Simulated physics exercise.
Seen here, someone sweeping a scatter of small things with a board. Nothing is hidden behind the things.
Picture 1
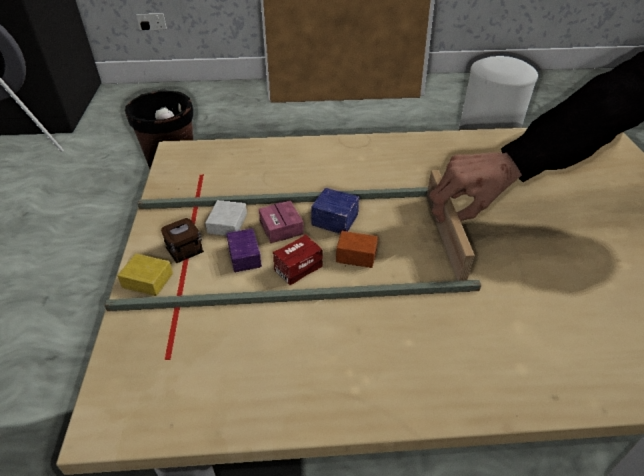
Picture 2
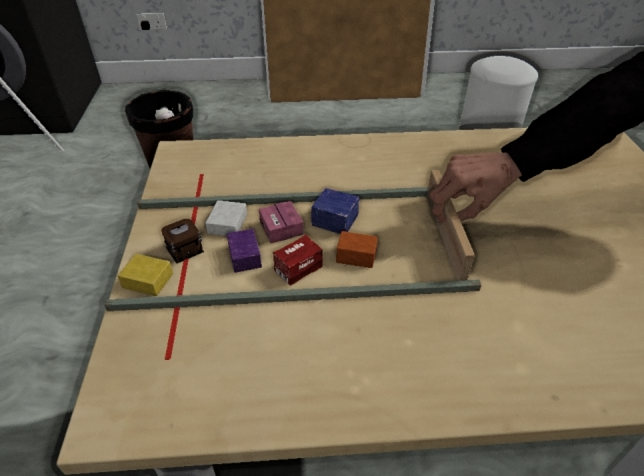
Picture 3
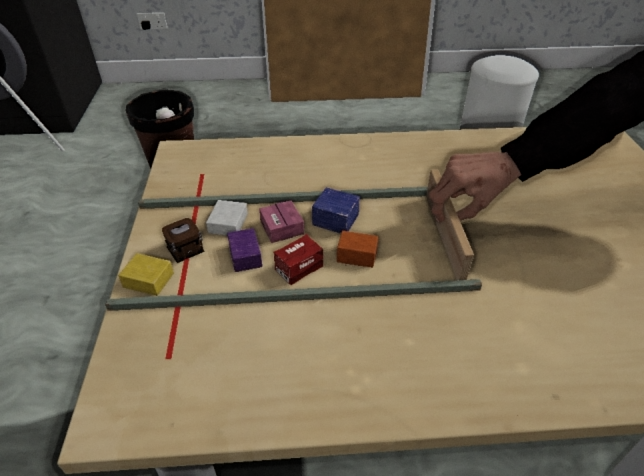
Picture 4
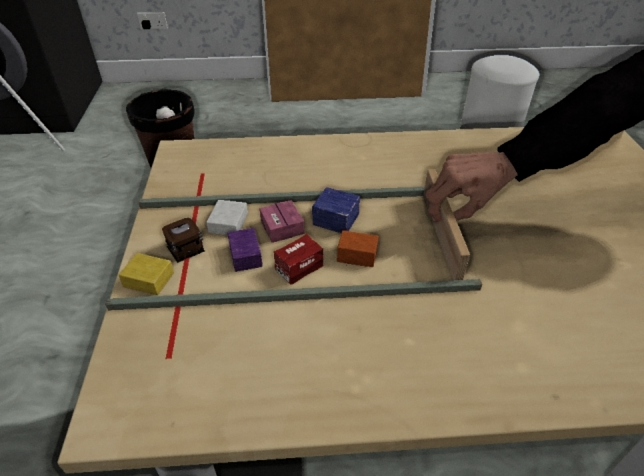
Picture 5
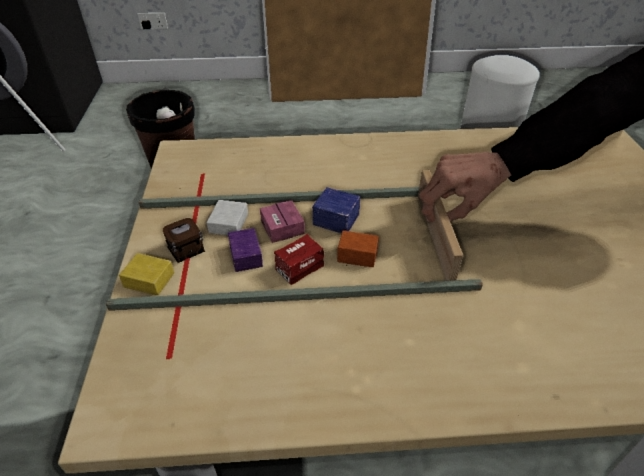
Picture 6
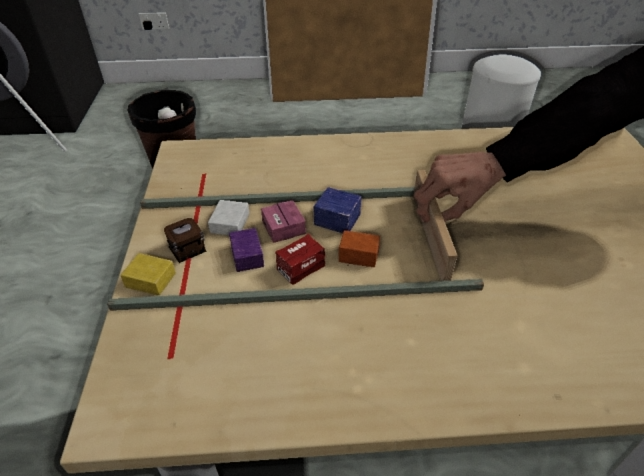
On a wooden tabletop between two rails, a hand sliding a board slightly left while the scattered colourful blocks stay still.
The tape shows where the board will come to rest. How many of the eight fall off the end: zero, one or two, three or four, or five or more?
Outcome: The number that fall off is three or four.
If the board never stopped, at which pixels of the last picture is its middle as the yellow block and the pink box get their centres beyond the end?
Its middle is around (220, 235) and around (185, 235).
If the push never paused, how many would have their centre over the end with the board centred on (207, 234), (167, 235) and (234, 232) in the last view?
The counts: 3, 6 and 0.
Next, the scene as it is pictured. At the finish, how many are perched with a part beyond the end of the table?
It comes to 3.
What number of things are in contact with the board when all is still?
It touches 2.
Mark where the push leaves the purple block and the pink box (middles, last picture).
The purple block stops around (131, 252); the pink box around (137, 226).
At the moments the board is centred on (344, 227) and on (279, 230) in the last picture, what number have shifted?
First 4, then 7.
A little later, none off yet; yellow block at rest near (149, 274); brown case at rest near (185, 239); white block at rest near (229, 218).
Next, none off yet; yellow block at rest near (149, 274); brown case shifted about its own width near (165, 240); white block shifted about its own width near (178, 218).
When it is over, the number that fall off is three or four; down, white block, brown case and yellow block.
